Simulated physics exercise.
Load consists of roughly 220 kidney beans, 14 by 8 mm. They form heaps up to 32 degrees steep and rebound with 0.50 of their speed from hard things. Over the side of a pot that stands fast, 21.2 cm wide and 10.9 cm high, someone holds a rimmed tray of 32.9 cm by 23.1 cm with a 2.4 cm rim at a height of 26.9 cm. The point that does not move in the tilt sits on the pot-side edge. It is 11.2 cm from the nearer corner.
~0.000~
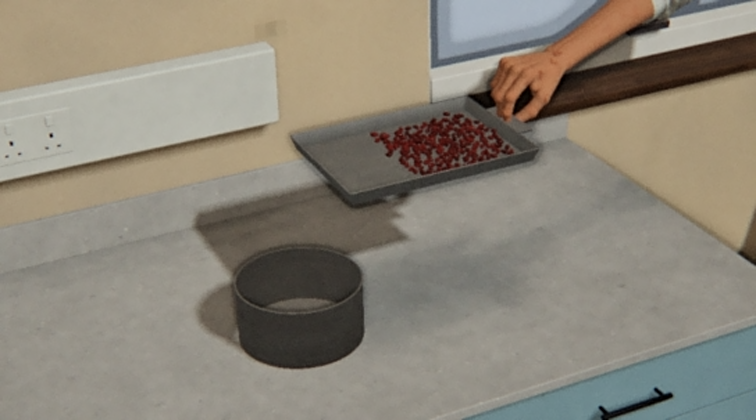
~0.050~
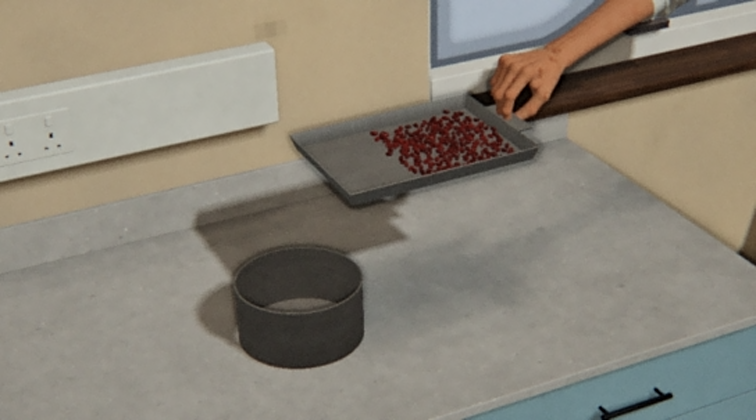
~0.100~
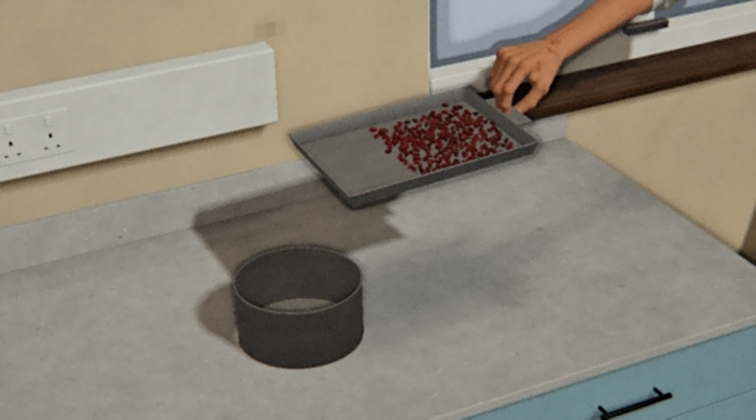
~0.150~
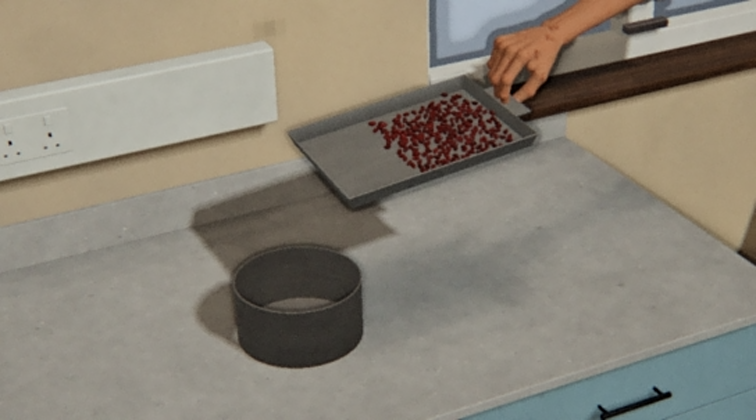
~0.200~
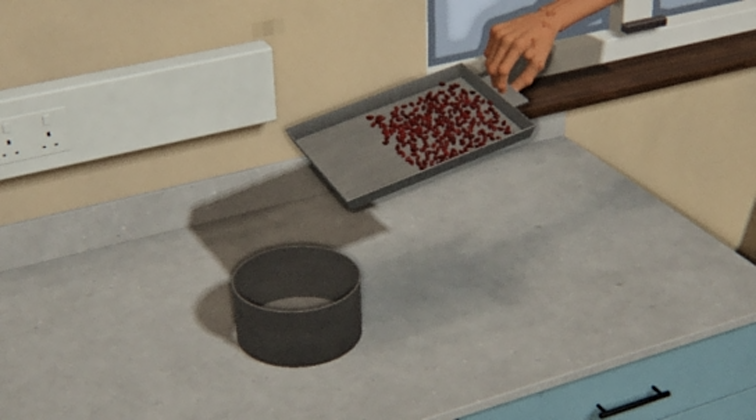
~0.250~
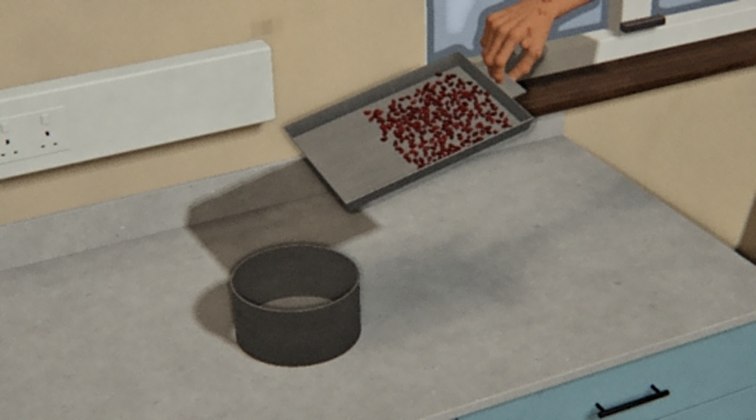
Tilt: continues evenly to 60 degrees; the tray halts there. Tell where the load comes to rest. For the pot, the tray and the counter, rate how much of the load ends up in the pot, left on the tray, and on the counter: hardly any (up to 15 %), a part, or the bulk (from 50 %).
Pot: A part; left on the tray: A part; counter: A part.
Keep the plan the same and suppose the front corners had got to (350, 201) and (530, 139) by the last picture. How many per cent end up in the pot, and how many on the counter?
Pot: 5, counter: 30.
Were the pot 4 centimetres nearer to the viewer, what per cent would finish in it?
Result after the change: About 65 in a hundred.
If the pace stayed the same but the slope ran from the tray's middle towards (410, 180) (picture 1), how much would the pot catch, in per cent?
I'd estimate about 10 %.
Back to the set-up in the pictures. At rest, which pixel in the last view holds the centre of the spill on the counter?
The spill is centred close to (317, 390).
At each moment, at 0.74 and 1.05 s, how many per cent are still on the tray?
Estimates: 100; 35.
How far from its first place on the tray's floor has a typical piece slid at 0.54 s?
I'd say close to 4 centimetres.
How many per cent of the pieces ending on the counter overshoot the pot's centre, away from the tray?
About 70 per cent.
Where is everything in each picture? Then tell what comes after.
The first picture shows tray tilt 0 degrees, front corners at (353, 191) and (533, 147); middle of the pieces at (447, 144); pot at (299, 279).
The second picture shows tray tilt 1 degrees, front corners at (353, 191) and (533, 146); middle of the pieces at (447, 142).
The third picture shows tray tilt 3 degrees, front corners at (352, 193) and (532, 141), lowest corner left front; middle of the pieces at (446, 138).
The fourth picture shows tray tilt 7 degrees, front corners at (351, 195) and (531, 133), lowest corner left front; middle of the pieces at (445, 131).
The fifth picture shows tray tilt 11 degrees, front corners at (350, 197) and (529, 125), lowest corner left front; middle of the pieces at (443, 124).
The sixth picture shows tray tilt 15 degrees, front corners at (349, 198) and (527, 117), lowest corner left front; middle of the pieces at (439, 118); pot at (295, 277). The tray's pace is about 75 degrees a second.
Then, at 0.54 s, tilt 37 degrees; the tray holds 100 %, the pot 0 %.
Then, at 0.74 s, tilt 52 degrees; the tray holds 100 %, the pot 0 %.
After 1.05 s, tilt 60 degrees; the tray holds 35 %, the pot 20 %.
At rest (2.7 s), pot 35 %, tray 30 %, counter 40 %.
